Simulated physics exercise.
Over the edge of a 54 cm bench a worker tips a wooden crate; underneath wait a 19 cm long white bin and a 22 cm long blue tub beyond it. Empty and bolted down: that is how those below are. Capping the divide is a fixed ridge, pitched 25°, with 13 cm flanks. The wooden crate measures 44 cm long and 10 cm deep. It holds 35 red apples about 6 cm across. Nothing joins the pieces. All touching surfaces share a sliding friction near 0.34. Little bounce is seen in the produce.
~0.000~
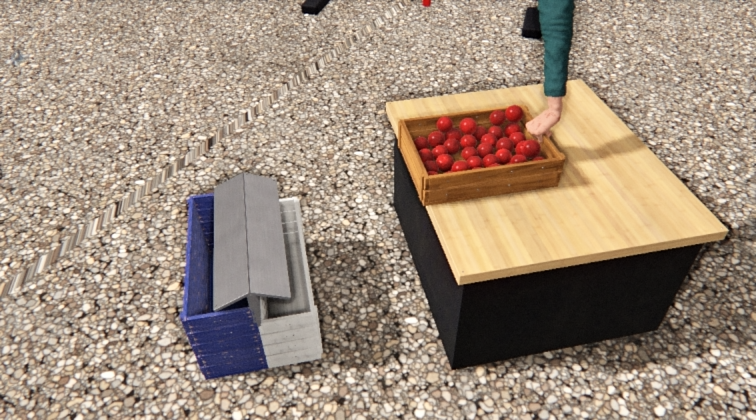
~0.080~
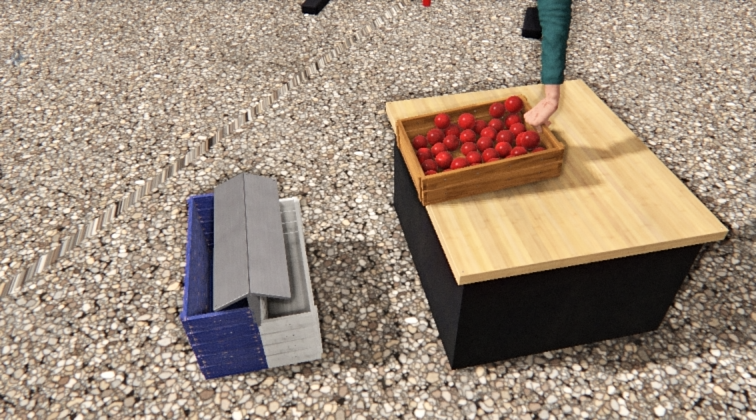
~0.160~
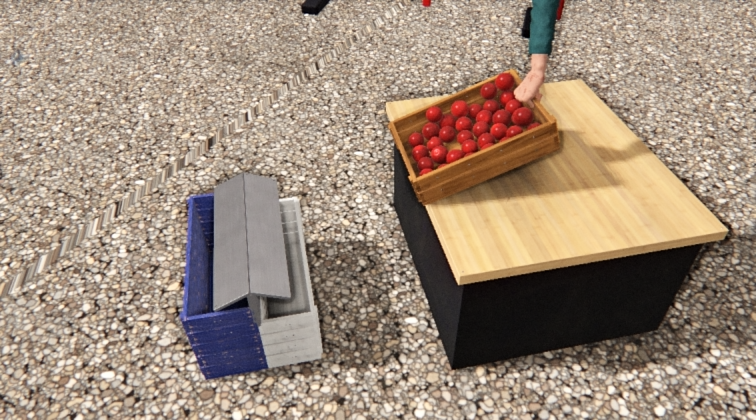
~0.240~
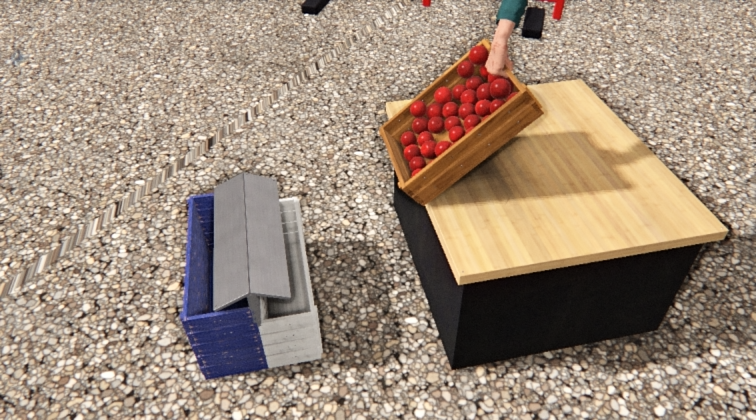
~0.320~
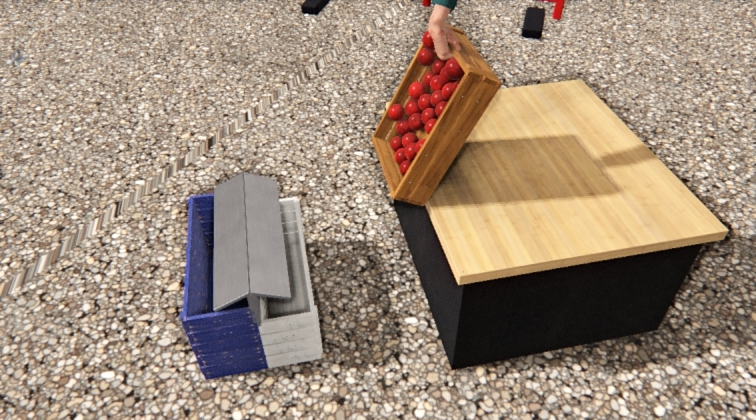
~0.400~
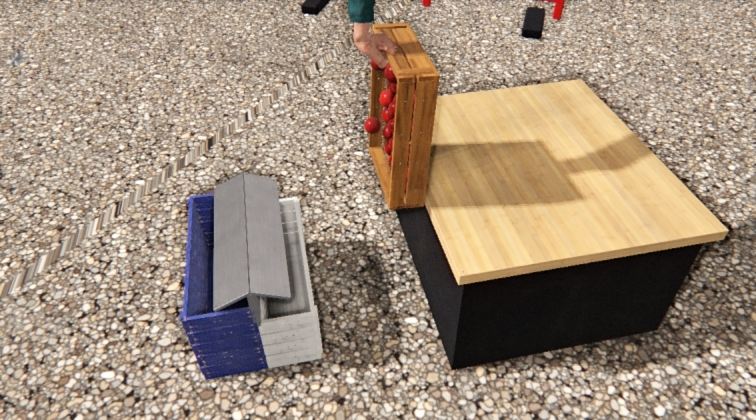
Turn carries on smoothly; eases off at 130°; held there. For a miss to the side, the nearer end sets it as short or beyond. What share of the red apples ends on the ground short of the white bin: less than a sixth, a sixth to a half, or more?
I'd expect most of the load to come to rest on the ground short of the white bin.
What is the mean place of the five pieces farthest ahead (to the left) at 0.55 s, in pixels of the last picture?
The five leading pieces sit around (291, 118) in the last view.
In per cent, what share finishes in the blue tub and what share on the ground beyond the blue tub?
First place roughly 5 per cent, second place roughly 25 per cent.
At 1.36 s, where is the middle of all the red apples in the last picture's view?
The middle lies near (320, 287).
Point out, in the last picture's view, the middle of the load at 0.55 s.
Around (336, 158).
After 0.55 s, tilt 122°; 10 still in the wooden crate and 25 in the air.
After 0.75 s, tilt 130°; 4 in the white bin, 1 in the blue tub, 4 on the ground short of the white bin and 26 in the air.
After 1.01 s, tilt 130°; 4 in the white bin, 1 in the blue tub, 15 on the ground short of the white bin, 4 on the ground beyond the blue tub and 11 in the air.
Final count (at 1.36 s), 3 in the white bin, 1 in the blue tub, 22 on the ground short of the white bin and 9 on the ground beyond the blue tub. Asked share, 22 of 35, 63 per cent.
